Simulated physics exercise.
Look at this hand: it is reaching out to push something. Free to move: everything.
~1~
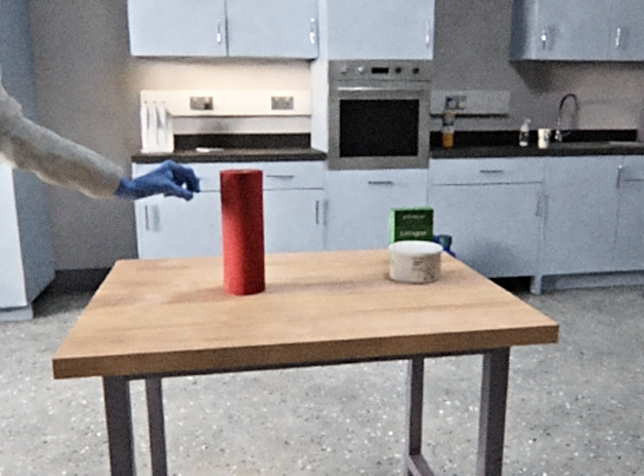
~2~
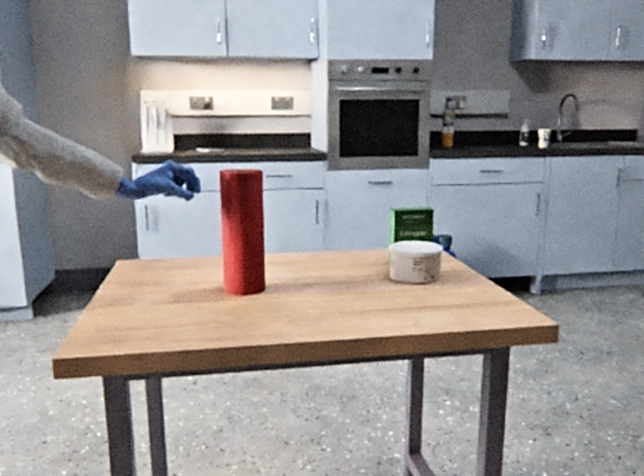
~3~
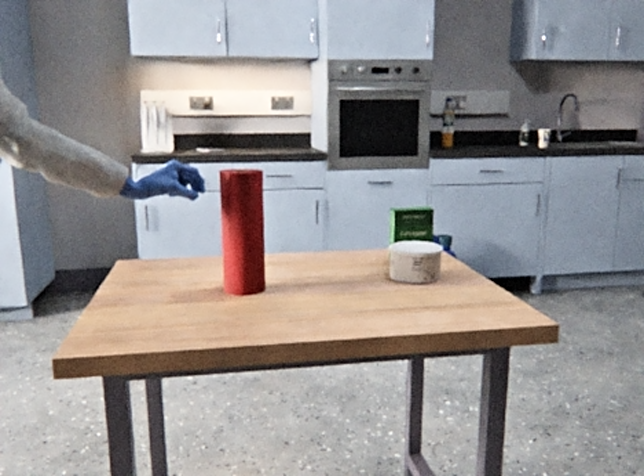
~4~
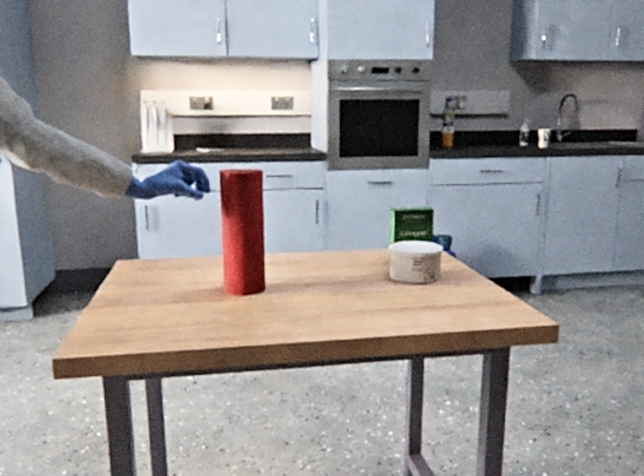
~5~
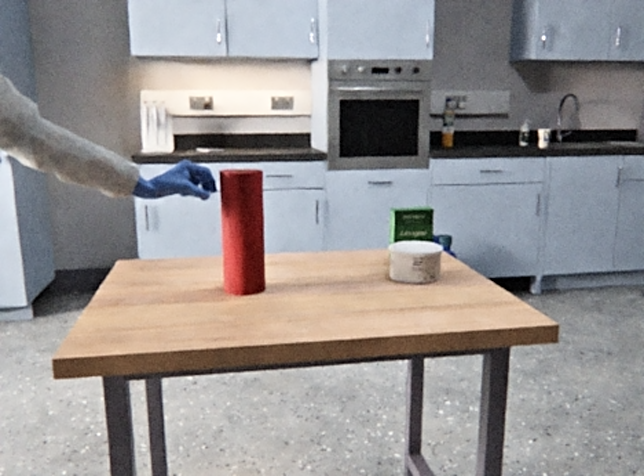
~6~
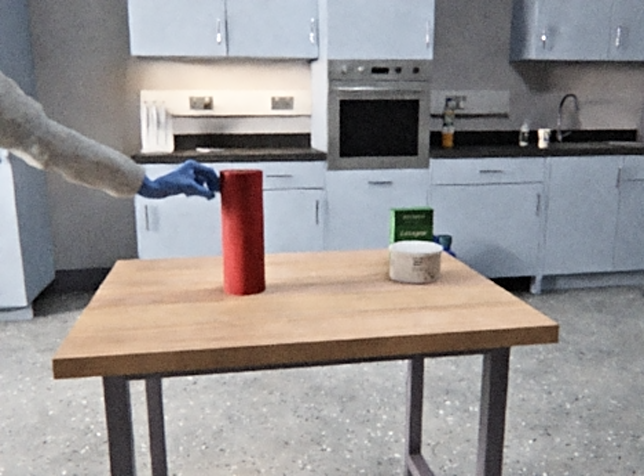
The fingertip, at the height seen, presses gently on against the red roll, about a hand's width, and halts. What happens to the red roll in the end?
The red roll goes over.
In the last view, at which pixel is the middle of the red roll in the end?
Roughly (327, 265).
Then, 0.70 s on from there, red roll turned 25° from how it was put near (270, 227).
Then, 1.00 s on from there, red roll on its side near (314, 252).
In the end, toppled on the table, red roll. At the end, from the last picture's camera, red roll near (327, 265).
